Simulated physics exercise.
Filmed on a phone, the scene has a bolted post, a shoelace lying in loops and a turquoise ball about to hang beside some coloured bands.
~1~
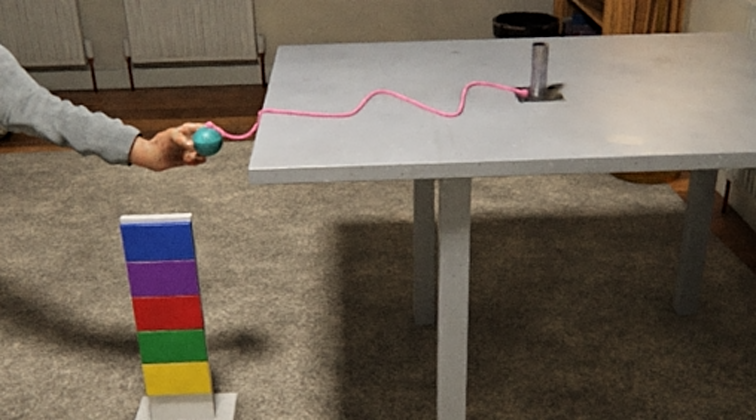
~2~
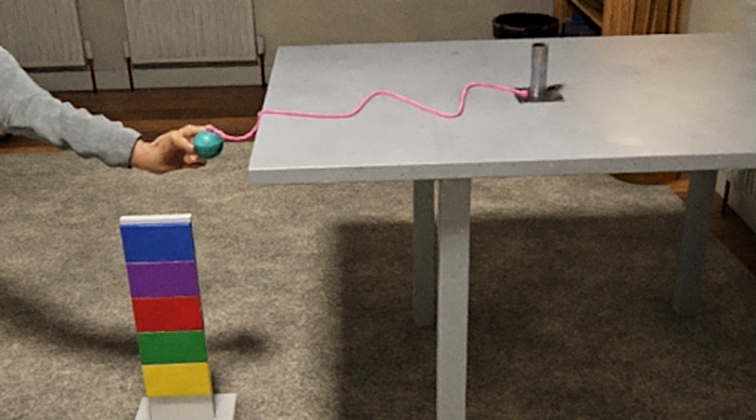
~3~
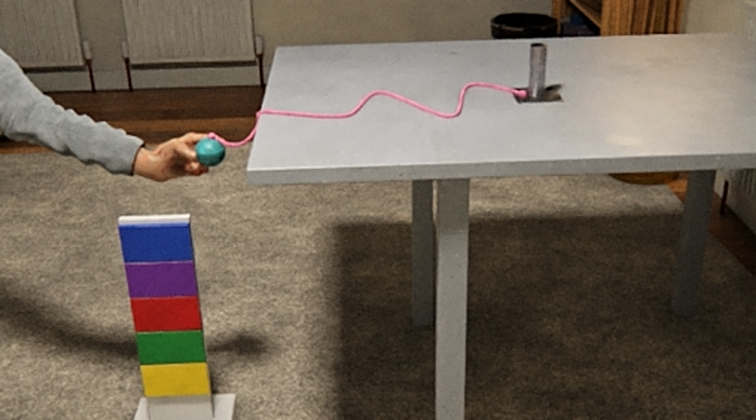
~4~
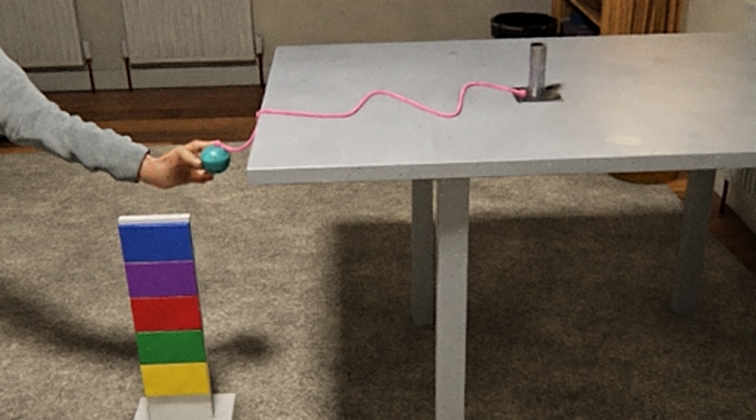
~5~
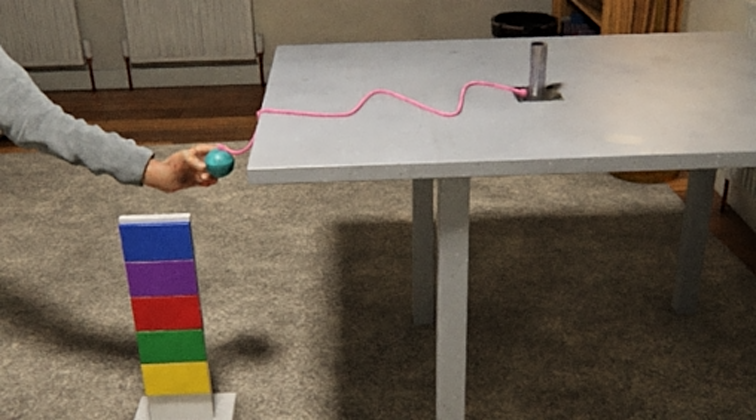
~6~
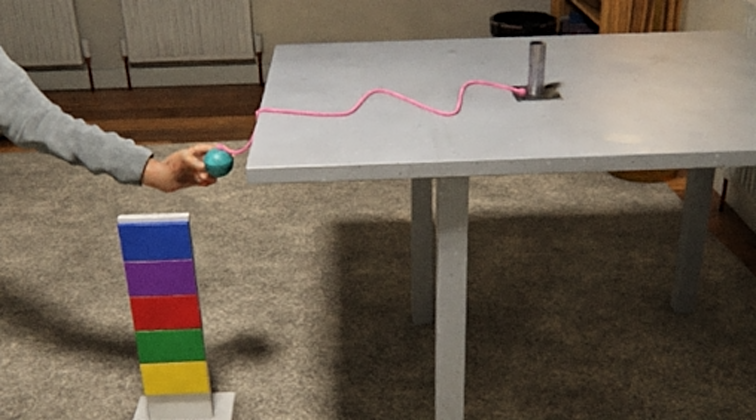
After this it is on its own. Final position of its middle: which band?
Band: Green.
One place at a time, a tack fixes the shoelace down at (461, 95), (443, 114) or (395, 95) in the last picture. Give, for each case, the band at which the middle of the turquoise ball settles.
First try red, second try purple, third try blue.
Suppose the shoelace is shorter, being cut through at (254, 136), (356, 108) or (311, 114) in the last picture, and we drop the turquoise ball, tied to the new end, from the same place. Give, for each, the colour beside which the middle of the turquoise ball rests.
Try 1 - red; try 2 - above them all; try 3 - blue.
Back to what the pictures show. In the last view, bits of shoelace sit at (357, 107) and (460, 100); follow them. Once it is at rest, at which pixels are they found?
End: (266, 174) and then (403, 100).
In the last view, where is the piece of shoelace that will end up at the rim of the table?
Check around (386, 92) - that's where it is.
Soon after, ball near (249, 330); level with green.
After that, ball near (309, 326); level with green.
And then, ball near (262, 340); level with green.
In the end, ball near (284, 341); level with green. At green.
